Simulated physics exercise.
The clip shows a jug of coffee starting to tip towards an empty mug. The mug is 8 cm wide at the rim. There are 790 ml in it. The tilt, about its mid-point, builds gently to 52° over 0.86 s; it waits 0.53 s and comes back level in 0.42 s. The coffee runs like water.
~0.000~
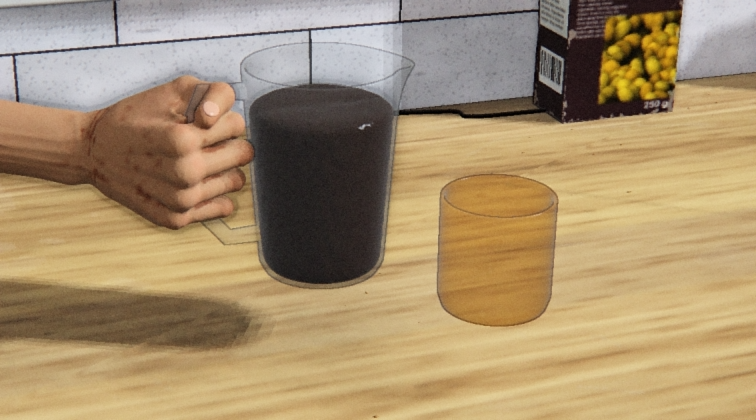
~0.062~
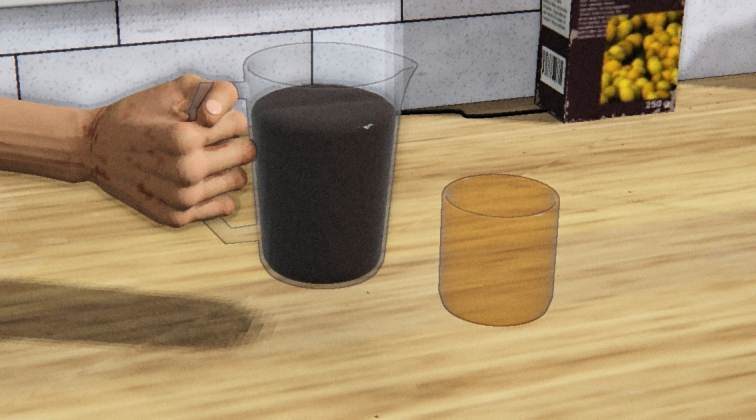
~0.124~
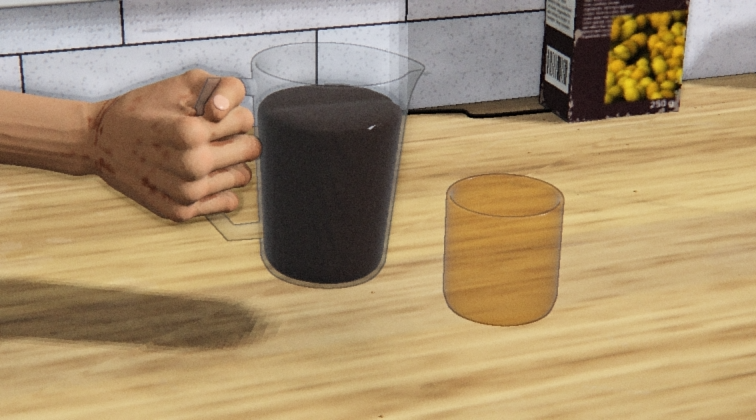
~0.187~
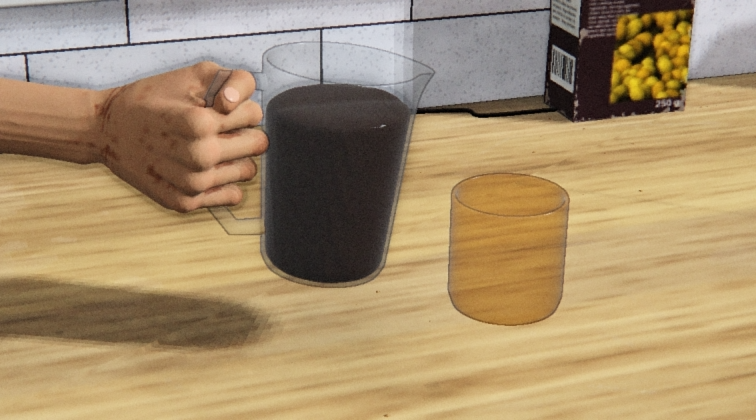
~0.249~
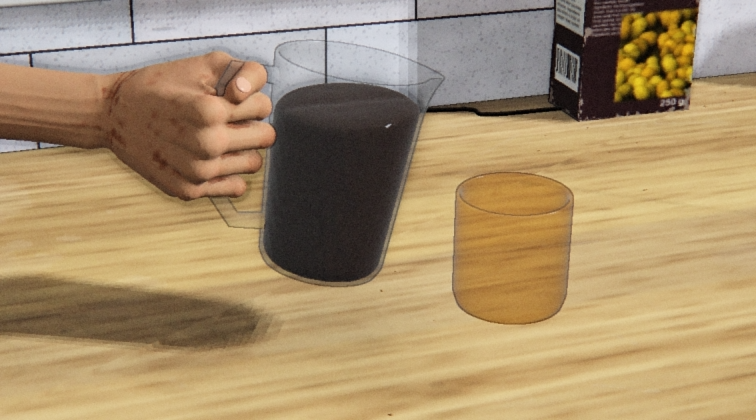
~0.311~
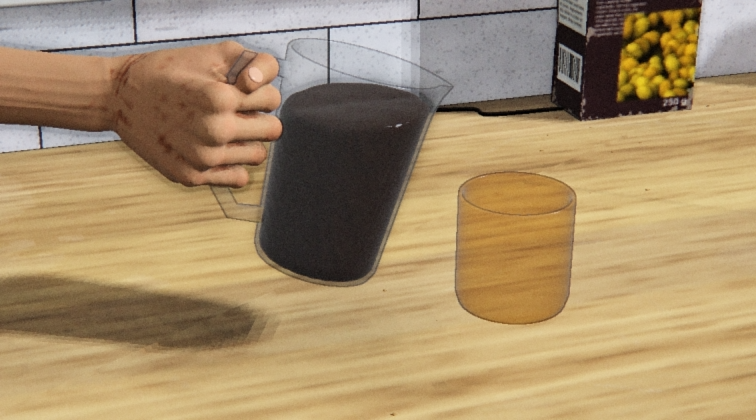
On a wooden worktop against a white tiled wall, a hand grips the handle of a clear jug of dark coffee and gradually tilts it rightward, towards an empty, see-through amber mug standing near a dark box.
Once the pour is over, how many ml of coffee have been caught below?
Close to 210 ml.
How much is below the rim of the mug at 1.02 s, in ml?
Some 120 ml.
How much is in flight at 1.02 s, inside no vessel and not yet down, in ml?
Close to 25 ml.
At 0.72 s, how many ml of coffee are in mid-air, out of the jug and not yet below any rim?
About 30 ml.
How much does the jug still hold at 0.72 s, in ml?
Some 740 ml.
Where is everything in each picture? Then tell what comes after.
It leans 0°; its right rim is at (412, 59); the coffee meets the walls at (264, 110) and (371, 97); the mug's rim runs from (447, 205) to (549, 191), in the first frame.
It leans 1°; its right rim is at (415, 60); the coffee meets the walls at (261, 109) and (373, 97), in the second frame.
It leans 3°; its right rim is at (422, 63); the coffee meets the walls at (272, 107) and (374, 97), in the third frame.
It leans 6°; its right rim is at (432, 67); the coffee meets the walls at (281, 105) and (383, 97), in the fourth frame.
It leans 10°; its right rim is at (442, 73); the coffee meets the walls at (280, 109) and (394, 96), in the fifth frame.
It leans 15°; its right rim is at (451, 82); the coffee meets the walls at (286, 115) and (410, 98), in the sixth frame.
Then, 0.72 s in, the tilt is 49° and the mug has 20 ml, the jug 740 ml, and 0 ml is on the worktop.
Then, 1.02 s in, the tilt is 52° and the mug has 120 ml, the jug 640 ml, and 0 ml is on the worktop.
Then, 1.34 s in, the tilt is 52° and the mug has 185 ml, the jug 590 ml, and 0 ml is on the worktop.
Then, 1.68 s in, the tilt is 11° and the mug has 215 ml, the jug 570 ml, and 0 ml is on the worktop.
Finally, the mug has 215 ml, the jug 570 ml, and 0 ml is on the worktop.
